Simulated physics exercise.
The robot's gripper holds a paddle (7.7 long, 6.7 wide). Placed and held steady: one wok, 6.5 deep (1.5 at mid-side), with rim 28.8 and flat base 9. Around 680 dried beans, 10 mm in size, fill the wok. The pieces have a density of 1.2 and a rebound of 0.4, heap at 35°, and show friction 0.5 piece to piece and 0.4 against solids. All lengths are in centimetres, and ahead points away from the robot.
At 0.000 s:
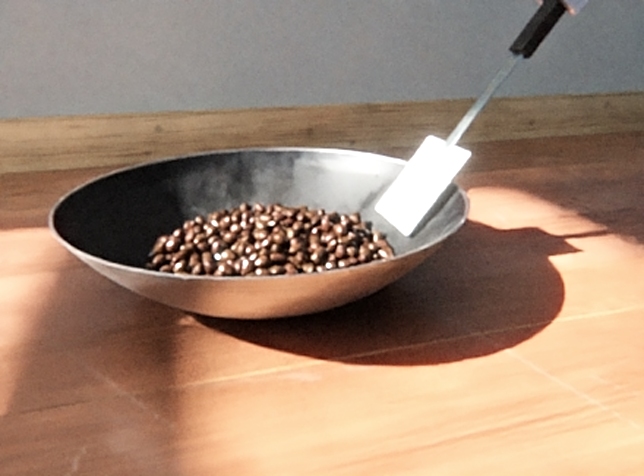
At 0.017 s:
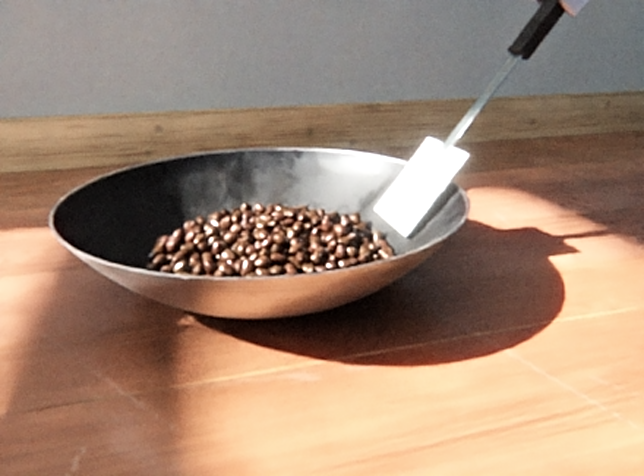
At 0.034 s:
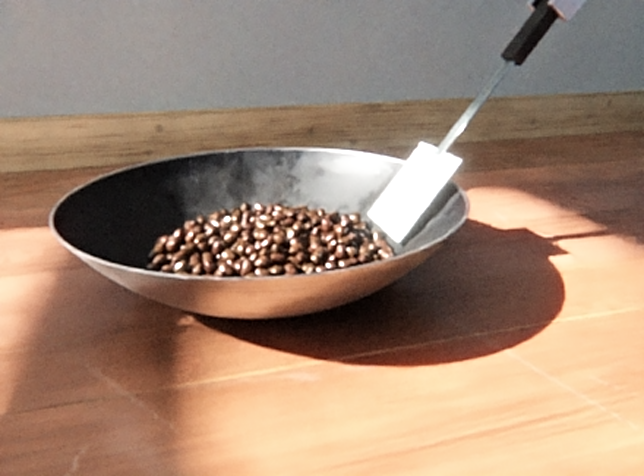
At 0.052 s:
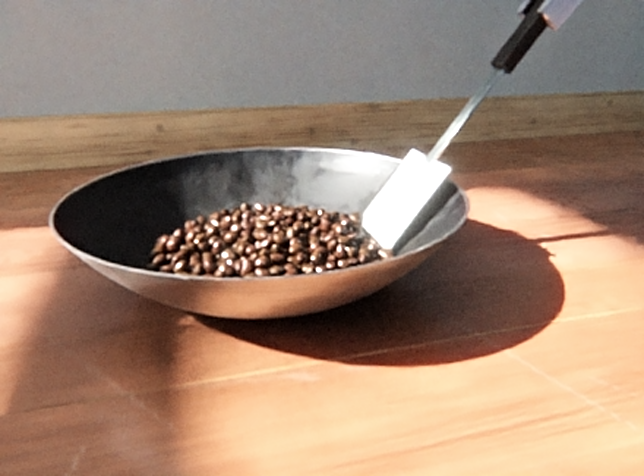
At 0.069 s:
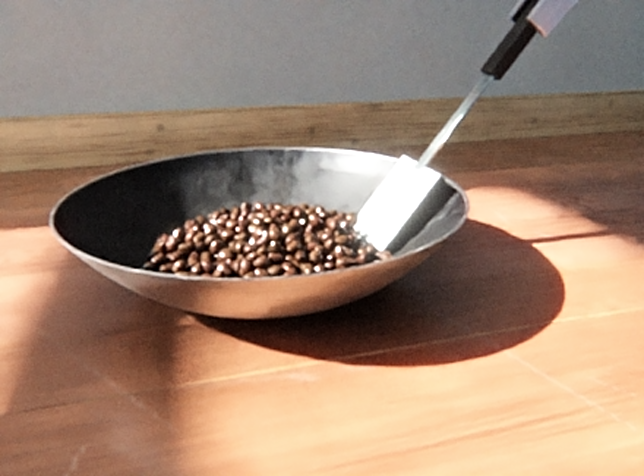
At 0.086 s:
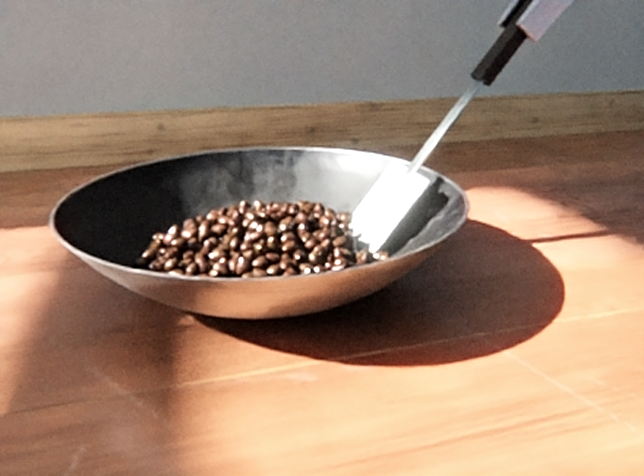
The video shows a wide metal wok of glossy dark brown beans on a sunlit wooden surface as a gripper moves a tilted white paddle down and left into the pile's right side, nudging the beans slightly left.
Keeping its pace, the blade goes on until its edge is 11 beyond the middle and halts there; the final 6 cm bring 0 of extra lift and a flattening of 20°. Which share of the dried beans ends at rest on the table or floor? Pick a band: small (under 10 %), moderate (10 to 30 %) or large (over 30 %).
The share is moderate, 10 to 30 %.
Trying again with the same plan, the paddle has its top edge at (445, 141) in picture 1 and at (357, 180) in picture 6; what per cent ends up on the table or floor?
About 35 per cent.
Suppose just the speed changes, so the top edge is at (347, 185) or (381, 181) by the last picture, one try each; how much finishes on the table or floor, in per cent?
40 % and 25 %.
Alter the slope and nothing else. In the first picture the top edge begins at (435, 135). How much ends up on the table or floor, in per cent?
I'd estimate close to 20 per cent.
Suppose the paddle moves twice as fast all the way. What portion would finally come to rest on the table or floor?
30 per cent, roughly.
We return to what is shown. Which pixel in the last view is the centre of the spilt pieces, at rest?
Near pixel (7, 291).
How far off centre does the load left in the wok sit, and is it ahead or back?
The balance point is about 4.5 cm ahead.
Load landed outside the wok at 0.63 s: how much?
It works out to about 15 in a hundred.
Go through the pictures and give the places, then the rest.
In the first picture, the paddle top edge at (450, 144), sloping 52°; upper third of the load around (270, 240), from x 150 to 390, top at y 210; 677 in the wok.
In the second picture, the paddle top edge at (448, 146), sloping 52°; upper third of the load around (270, 240), from x 150 to 390, top at y 210.
In the third picture, the paddle top edge at (441, 151), sloping 52°; upper third of the load around (270, 240), from x 150 to 390, top at y 210.
In the fourth picture, the paddle top edge at (431, 159), sloping 52°; upper third of the load around (270, 240), from x 150 to 390, top at y 210.
In the fifth picture, the paddle top edge at (421, 165), sloping 52°; upper third of the load around (266, 238), from x 150 to 385, top at y 210.
In the sixth picture, the paddle top edge at (411, 171), sloping 52°; upper third of the load around (261, 237), from x 140 to 385, top at y 205; 677 in the wok.
After 0.22 s, sloping 52°, highest piece 5 above the table; 677 in the wok.
After 0.36 s, sloping 47°, highest piece 7 above the table; 677 in the wok.
After 0.63 s, sloping 32°, highest piece 8 above the table; 578 in the wok, 95 on the table or floor, 4 on the blade or in flight.
After 1.68 s, sloping 32°, highest piece 8 above the table; 577 in the wok, 100 on the table or floor.
In the end, 577 in the wok, 100 on the table or floor. That is 15 % on the table or floor.
